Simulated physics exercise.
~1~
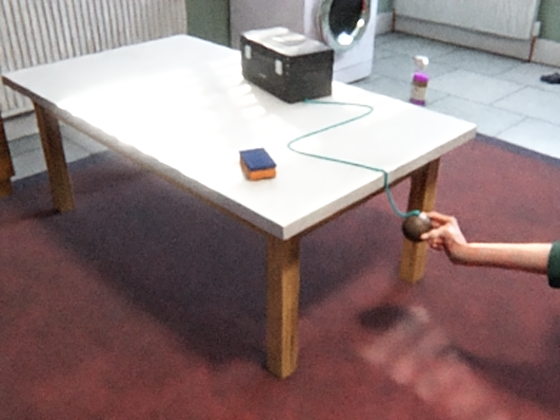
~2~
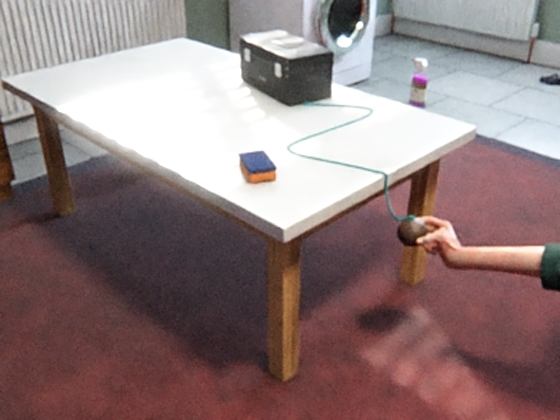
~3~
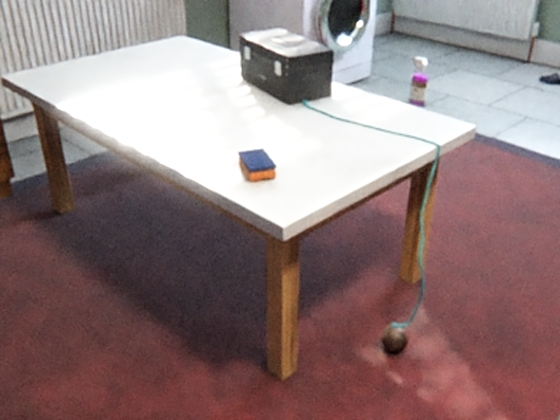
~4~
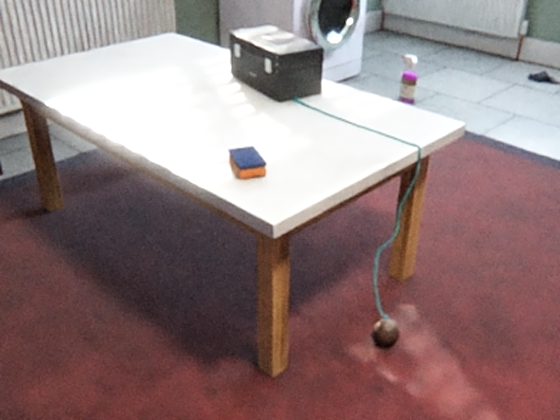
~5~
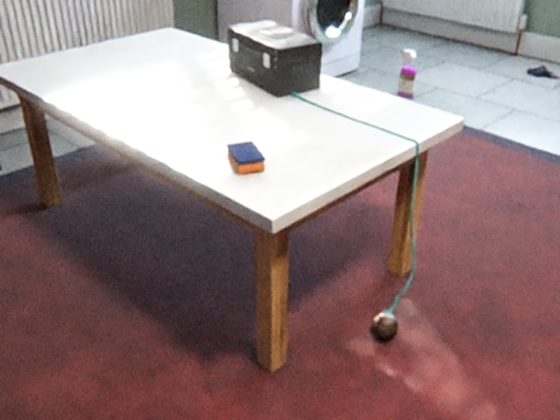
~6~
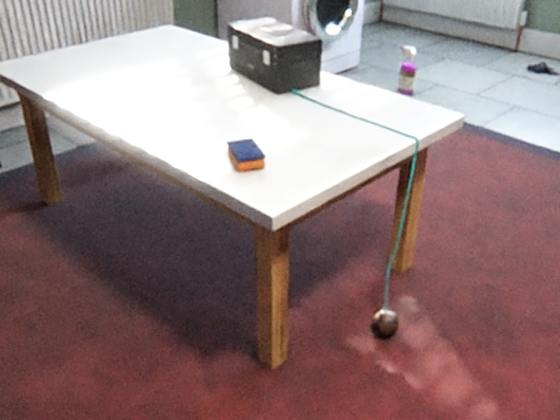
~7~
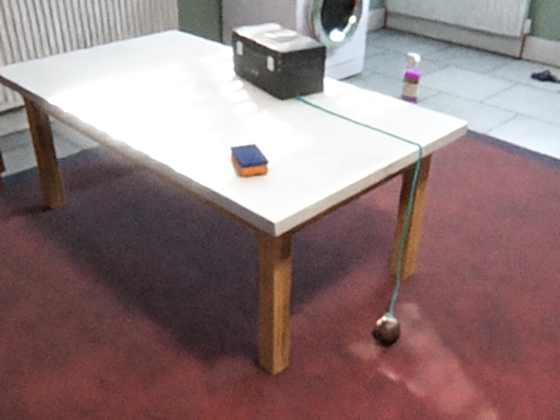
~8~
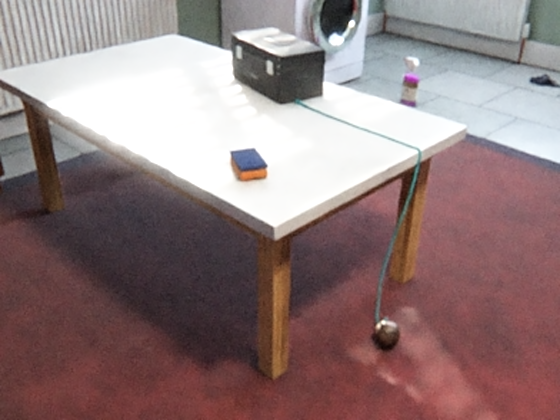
To begin with, a hand at the right holds a brown ball just off the end of a white-topped table, where a black toolbox and a blue and orange sponge sit. A green string curves loosely across the tabletop from the toolbox to the ball. The hand shifts the ball slightly left, then lets go and draws out of view. The ball drops toward the dark red floor, pulling the string straighter across the table and over its edge. It ends at rest on the floor beside the table, while the toolbox and sponge stay in place on top.
